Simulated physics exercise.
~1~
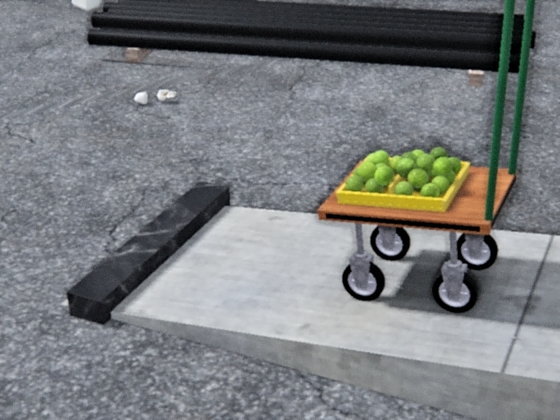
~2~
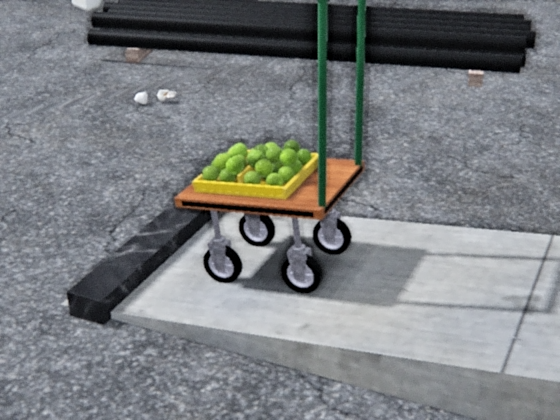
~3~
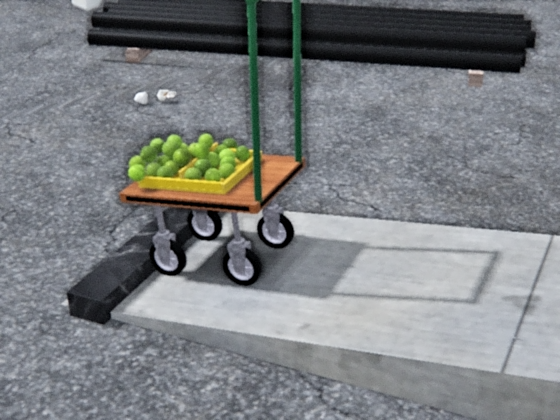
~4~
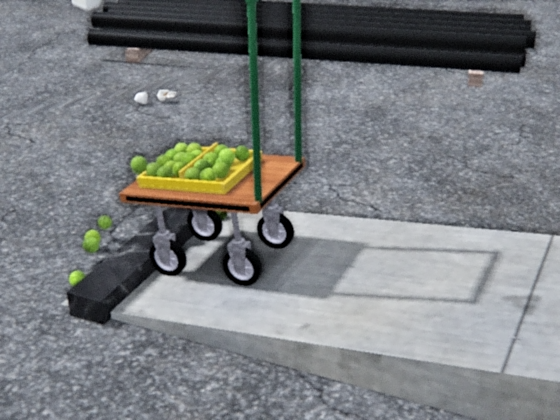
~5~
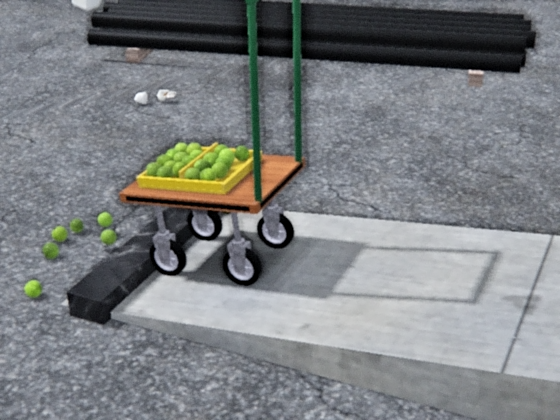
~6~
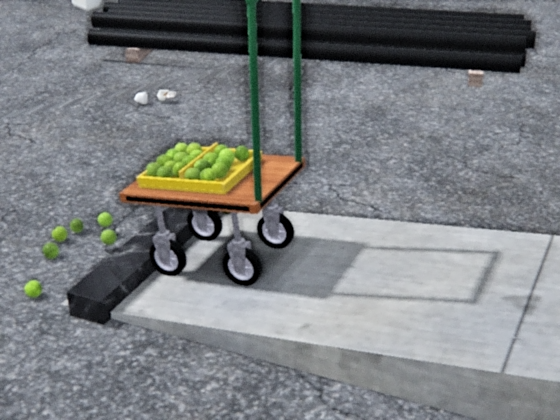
Flatbed trolley carrying green apples in a yellow container rolling left down a ramp, stopping at a kerb, several apples spilling onto the asphalt.
